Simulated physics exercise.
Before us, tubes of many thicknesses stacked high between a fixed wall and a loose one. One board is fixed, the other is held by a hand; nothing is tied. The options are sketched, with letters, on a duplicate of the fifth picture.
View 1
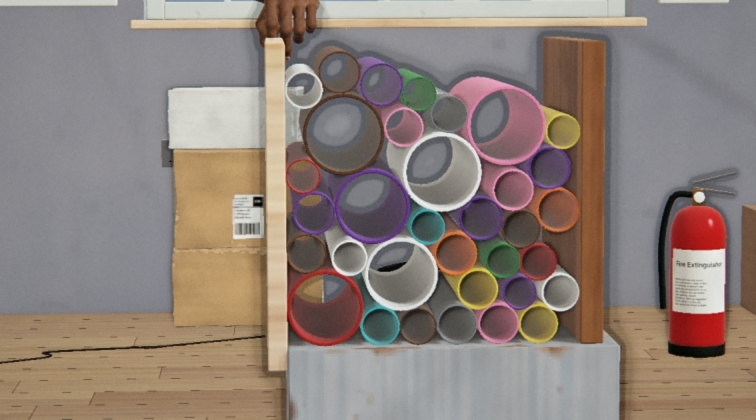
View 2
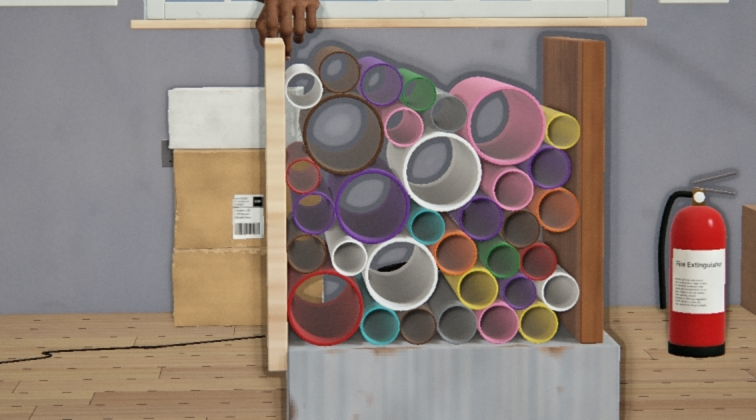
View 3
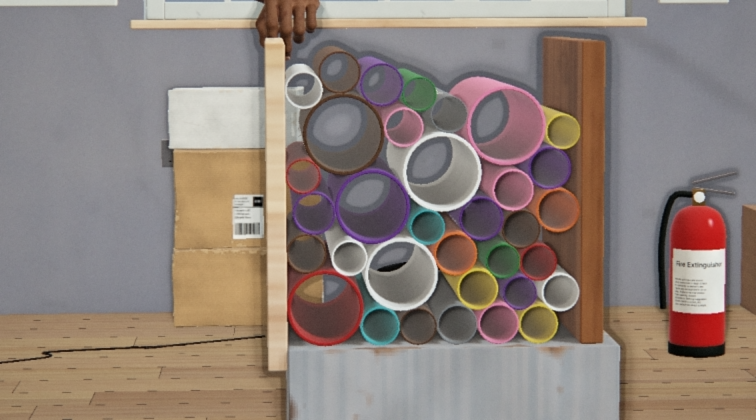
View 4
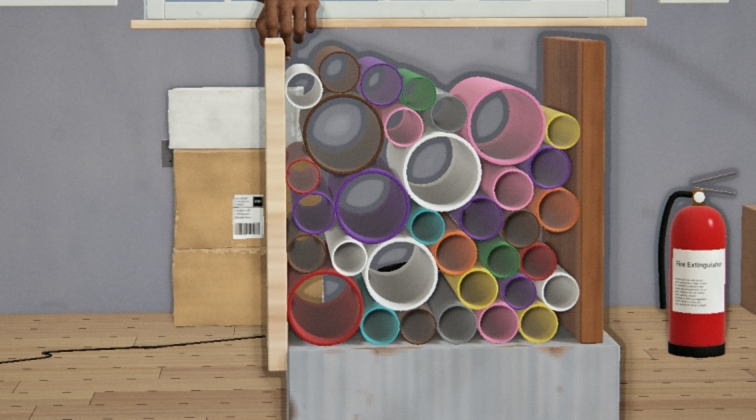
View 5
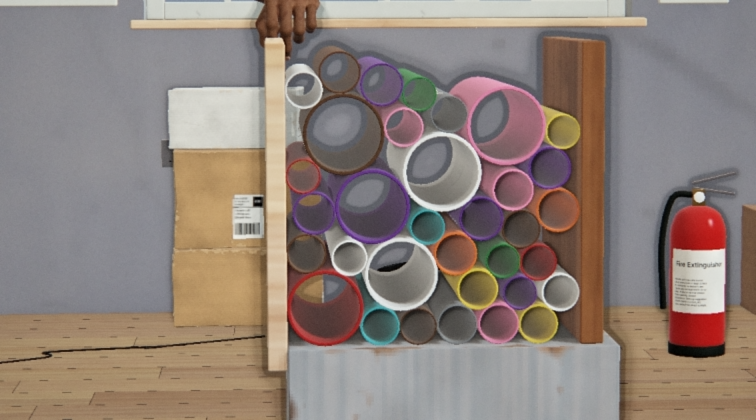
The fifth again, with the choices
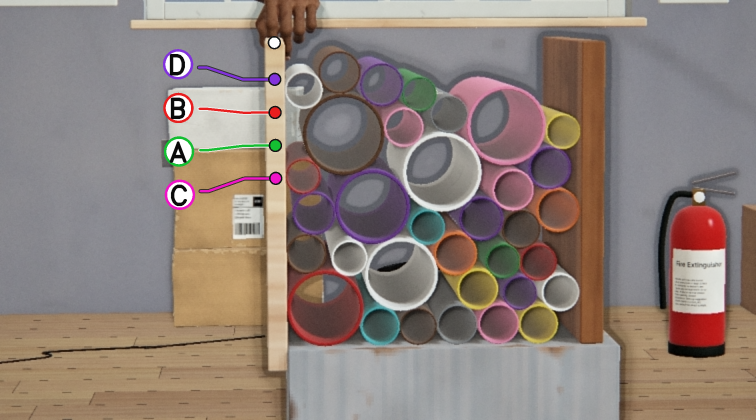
A hand steadies a pale side board beside stacked colourful tubes on a grey block, with almost nothing moving.
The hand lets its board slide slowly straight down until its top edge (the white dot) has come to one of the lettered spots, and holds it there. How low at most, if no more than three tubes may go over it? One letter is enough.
Lower it to C and no more.
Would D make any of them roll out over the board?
At D: No.
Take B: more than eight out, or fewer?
Fewer than eight.
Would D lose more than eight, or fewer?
Fewer than eight.
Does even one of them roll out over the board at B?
No, at B.
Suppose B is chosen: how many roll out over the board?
It comes to none.
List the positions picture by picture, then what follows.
In the first frame, a purple tube (549, 168); a green tube (419, 94); side board (276, 191).
In the second frame, side board (276, 191); a red tube (325, 308).
In the third frame, a brown tube (306, 254).
In the fourth frame, a purple tube (372, 207); a white tube (442, 172).
In the fifth frame, a purple tube (549, 168); a green tube (419, 94); side board (276, 191).
On the marked copy, A at (275, 146); B at (275, 112); C at (276, 179); D at (275, 80); the white dot at (274, 43).
With C. Early on, top of the board (285, 107).
Further on, top of the board (285, 177).
At the end, top of the board (285, 178), two out over the board.
As for the rest, A two out over the board; B none out over the board; D none out over the board.
